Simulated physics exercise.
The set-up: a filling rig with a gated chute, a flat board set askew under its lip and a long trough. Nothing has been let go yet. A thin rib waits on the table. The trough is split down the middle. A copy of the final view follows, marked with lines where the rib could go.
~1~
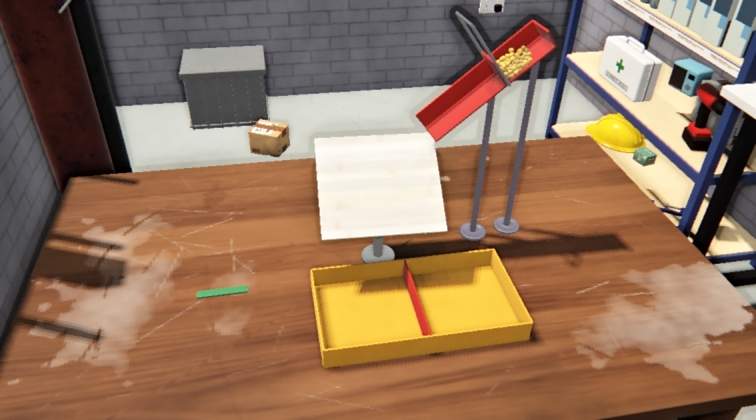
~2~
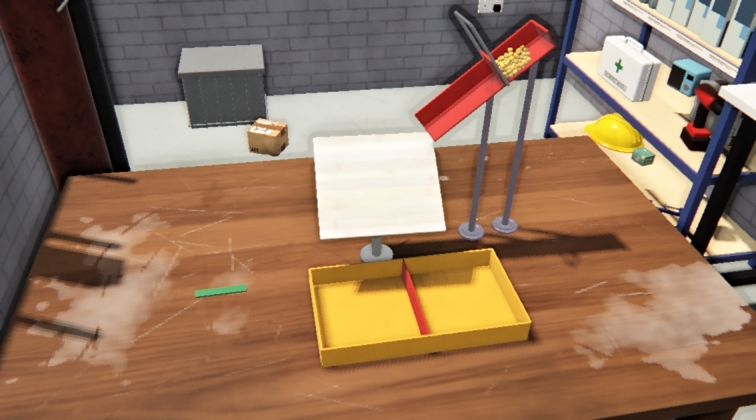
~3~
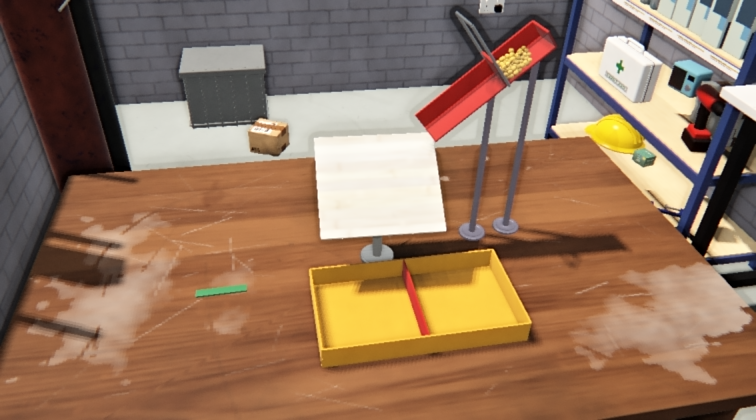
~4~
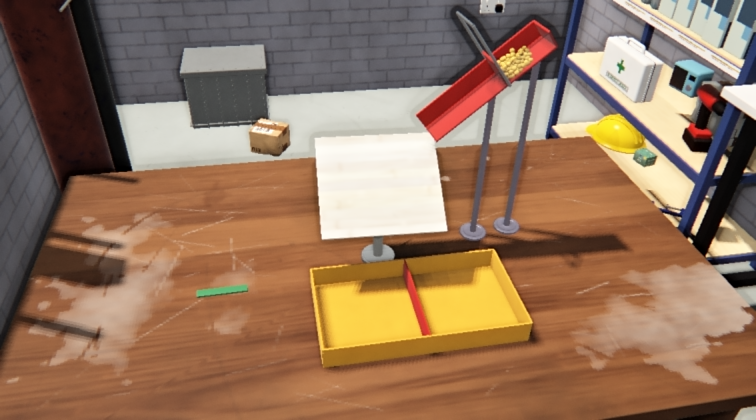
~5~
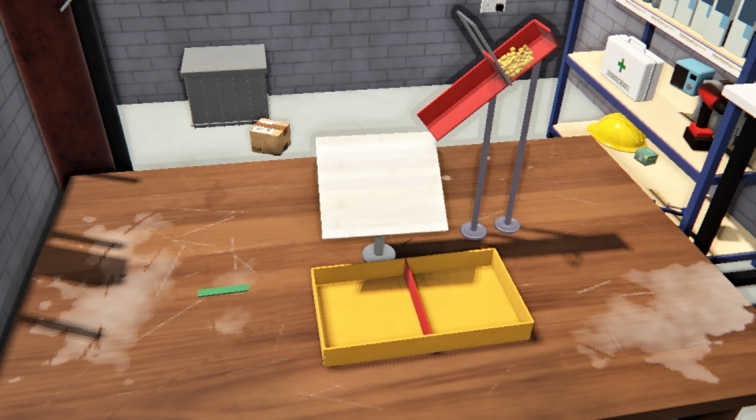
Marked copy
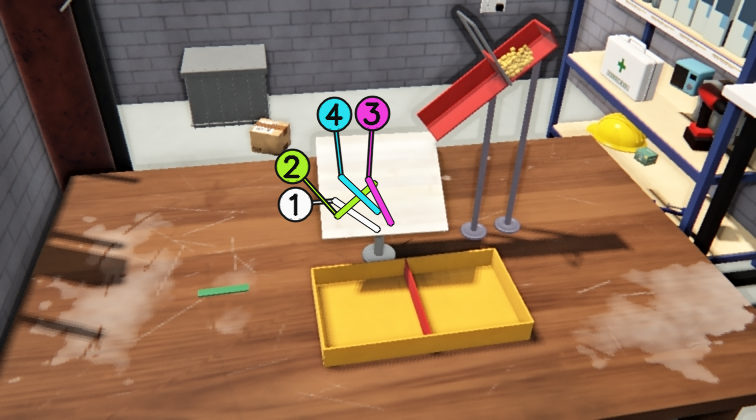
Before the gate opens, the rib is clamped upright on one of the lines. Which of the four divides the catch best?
Go for 3.
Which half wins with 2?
The left half.
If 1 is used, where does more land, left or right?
The left half.
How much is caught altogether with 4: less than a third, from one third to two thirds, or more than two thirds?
It is more than two thirds.
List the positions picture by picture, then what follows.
Load behind the gate at (510, 62), puffed corn balls; lip of the chute at (430, 135), sloping fairly steeply, in the first frame.
Middle of the board at (378, 183), tilted fairly steeply; middle of its low edge at (384, 234); of its high edge at (373, 135), in the second frame.
Front corners of the trough at (322, 350) and (531, 323); front end of its middle wall at (429, 336); gate still shut at (490, 60), in the third frame.
Middle of the load at (511, 62); lip at (431, 135), in the fourth frame.
Middle of the load at (512, 61); lip at (432, 134), in the fifth frame.
On the marked copy, line 1 from (334, 200) to (377, 229); line 2 from (374, 183) to (337, 216); line 3 from (368, 179) to (390, 222); line 4 from (341, 177) to (377, 211).
If 1 is chosen, of what is caught, nearly all in the left half, a stray few in the right.
If 2 is chosen, of what is caught, all in the left half, none in the right.
If 3 is chosen, of what is caught, about half in the left half, about half in the right.
If 4 is chosen, of what is caught, nearly all in the left half, a small part in the right.
